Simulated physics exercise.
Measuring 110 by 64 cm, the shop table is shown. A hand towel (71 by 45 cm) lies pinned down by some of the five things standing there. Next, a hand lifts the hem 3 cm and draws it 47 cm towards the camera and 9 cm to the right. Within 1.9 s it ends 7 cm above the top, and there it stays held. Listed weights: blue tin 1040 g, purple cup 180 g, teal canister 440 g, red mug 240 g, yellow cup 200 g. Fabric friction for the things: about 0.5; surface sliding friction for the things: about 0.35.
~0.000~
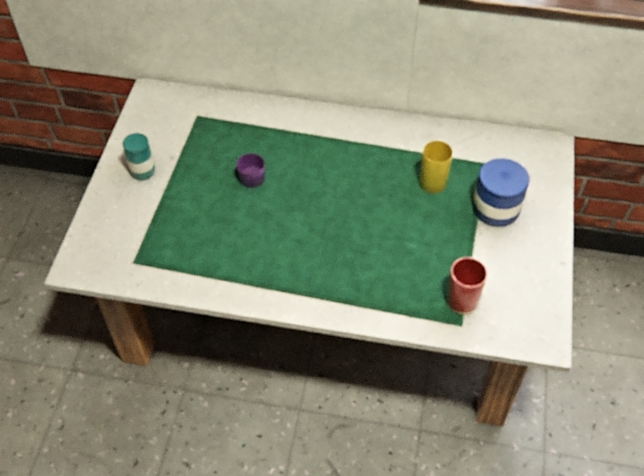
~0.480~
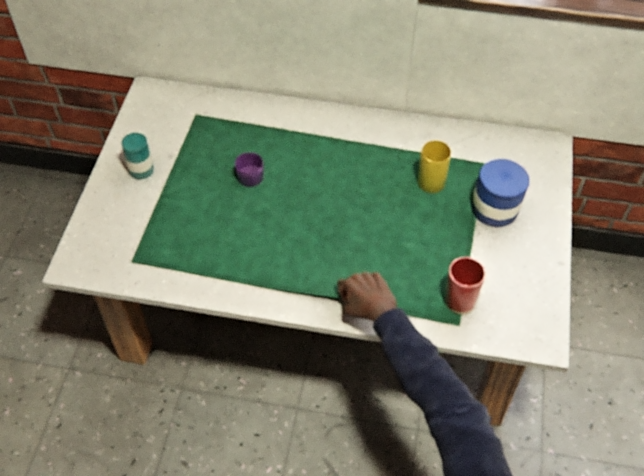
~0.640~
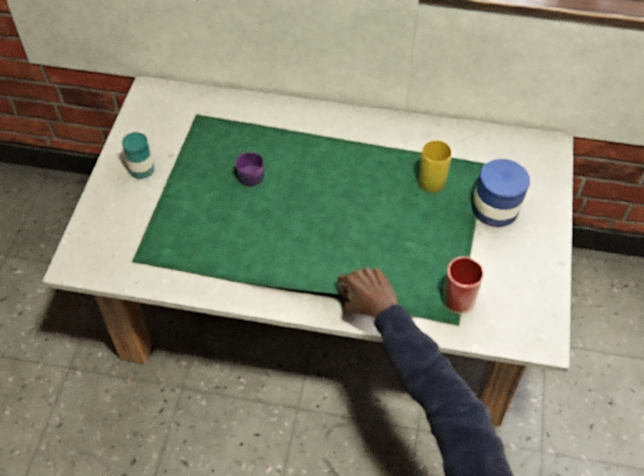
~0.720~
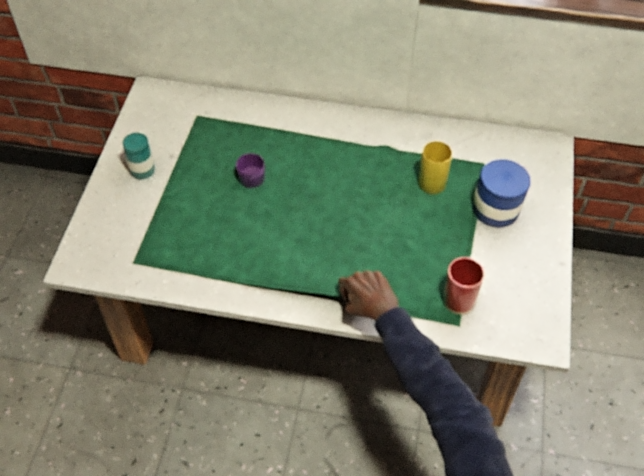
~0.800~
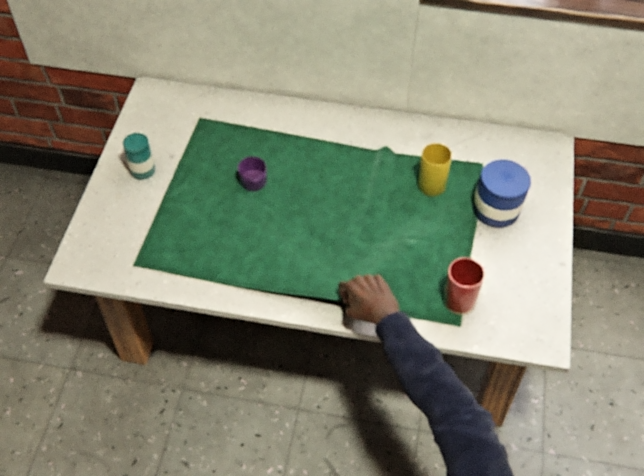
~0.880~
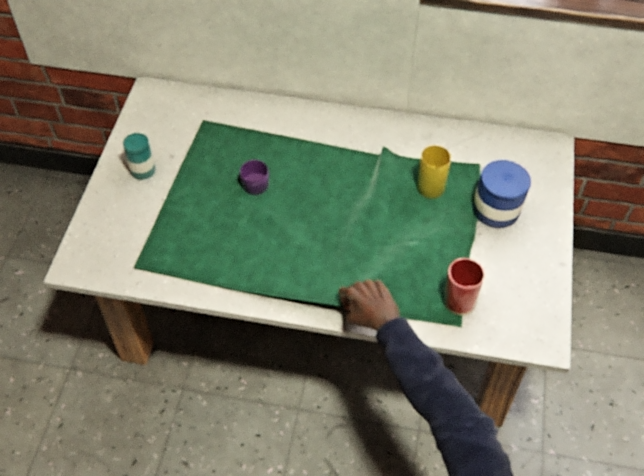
A hand grips the green cloth's near edge and tugs it slightly, wrinkling the fabric.
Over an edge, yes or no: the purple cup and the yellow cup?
Per item: Purple cup - yes, over; yellow cup - yes, over.
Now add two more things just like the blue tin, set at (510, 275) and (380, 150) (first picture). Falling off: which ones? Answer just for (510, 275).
Still on top.
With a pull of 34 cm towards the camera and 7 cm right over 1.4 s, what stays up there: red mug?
In that case the red mug is lost over the edge.
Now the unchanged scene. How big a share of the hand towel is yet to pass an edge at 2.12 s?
I'd say close to 25 per cent of it.
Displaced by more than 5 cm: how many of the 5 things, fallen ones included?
My count is 3.
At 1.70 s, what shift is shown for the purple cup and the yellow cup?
The purple cup is 30 cm out, the yellow cup 30 cm.
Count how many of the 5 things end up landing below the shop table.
3 of them.
At 1.3 s, 90 % of the hand towel is still over the top; purple cup 14 cm off its start, yellow cup 14 cm off its start, red mug 6 cm off its start.
At 1.7 s, 55 % of the hand towel is still over the top; yellow cup 29 cm off its start, purple cup 29 cm off its start, red mug 22 cm off its start.
At 2.1 s, 25 % of the hand towel is still over the top; purple cup 45 cm off its start at (273, 351), yellow cup 42 cm off its start at (402, 313), red mug over the edge.
At 2.5 s, 0 % of the hand towel is still over the top; yellow cup over the edge, purple cup over the edge, red mug over the edge.
At 4.1 s, 0 % of the hand towel is still over the top; yellow cup over the edge, purple cup over the edge, red mug over the edge, blue tin 1 cm off its start at (504, 181).
